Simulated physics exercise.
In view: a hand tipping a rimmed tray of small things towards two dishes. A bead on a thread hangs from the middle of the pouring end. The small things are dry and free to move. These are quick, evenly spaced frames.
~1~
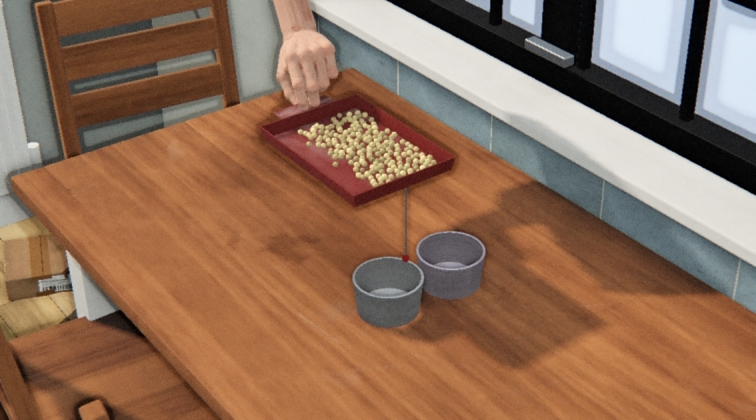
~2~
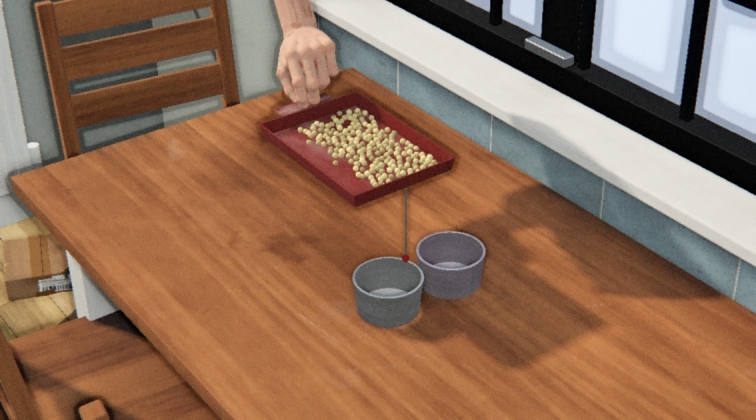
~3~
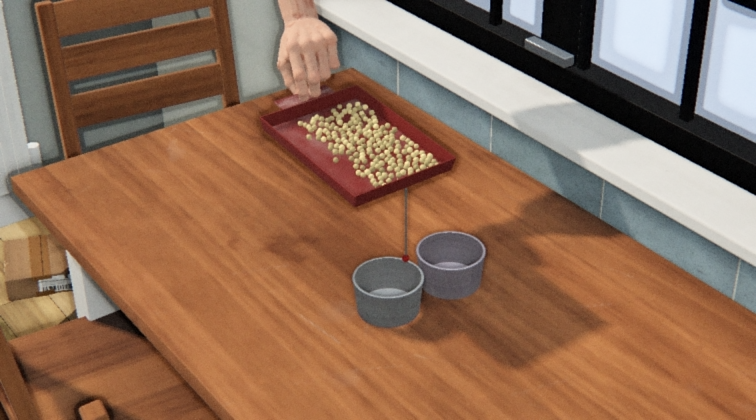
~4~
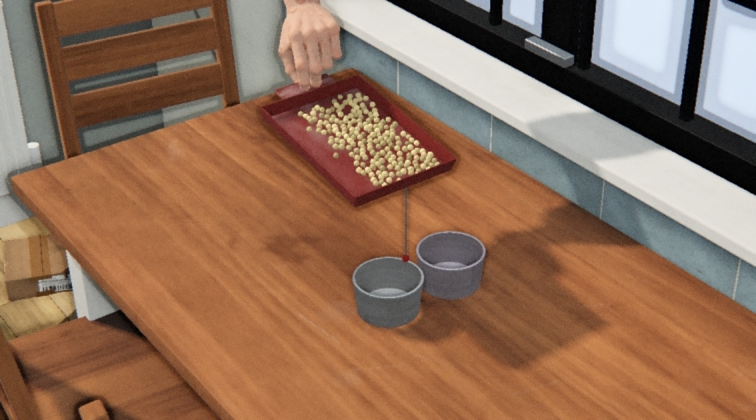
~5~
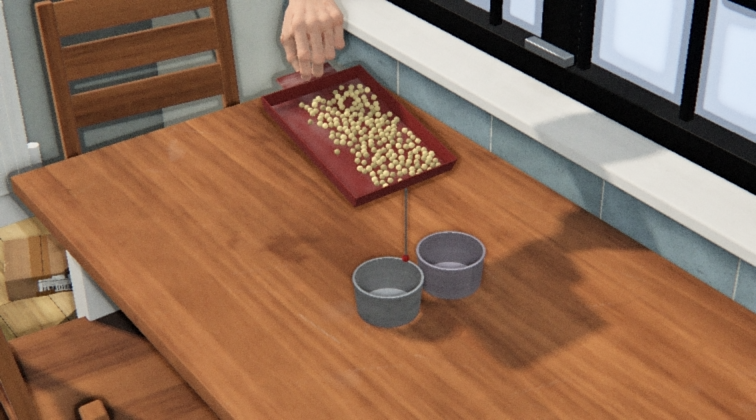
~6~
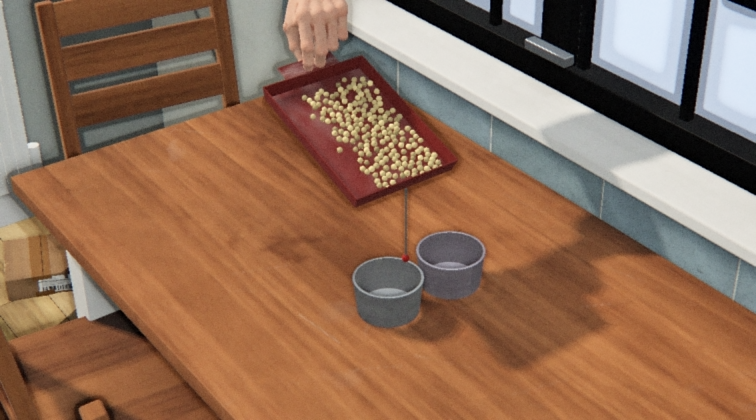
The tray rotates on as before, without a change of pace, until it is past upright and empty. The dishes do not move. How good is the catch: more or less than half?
Together they catch only the smaller part.
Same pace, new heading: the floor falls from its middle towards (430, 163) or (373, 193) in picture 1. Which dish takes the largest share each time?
The first try: The right-hand dish. The second: Left.
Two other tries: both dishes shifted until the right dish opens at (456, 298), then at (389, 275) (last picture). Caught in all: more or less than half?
First less than half, then under half.
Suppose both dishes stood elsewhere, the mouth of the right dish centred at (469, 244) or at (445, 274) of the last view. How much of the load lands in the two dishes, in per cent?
Near 10 % and 80 %.
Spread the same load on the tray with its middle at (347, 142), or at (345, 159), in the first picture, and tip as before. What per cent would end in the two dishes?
Near 20 % and 10 %.
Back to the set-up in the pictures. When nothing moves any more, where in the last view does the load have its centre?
Around (456, 329).
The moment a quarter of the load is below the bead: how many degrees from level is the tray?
At some 100 degrees.
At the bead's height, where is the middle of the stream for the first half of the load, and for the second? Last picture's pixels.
Early half (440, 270), late half (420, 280).
Soon after the last picture, tray tipped steeply; nearly all on the tray; a stray few in the air.
A little later, tray tipped right over; about half on the tray; a stray few in the left dish; a stray few in the right dish; a small part outside both; about a third in the air.
Later still, tray tipped past a quarter turn; a small part in the left dish; a stray few in the right dish; most outside both.
By the end, tray tipped past a quarter turn; a small part in the left dish; a stray few in the right dish; most outside both.
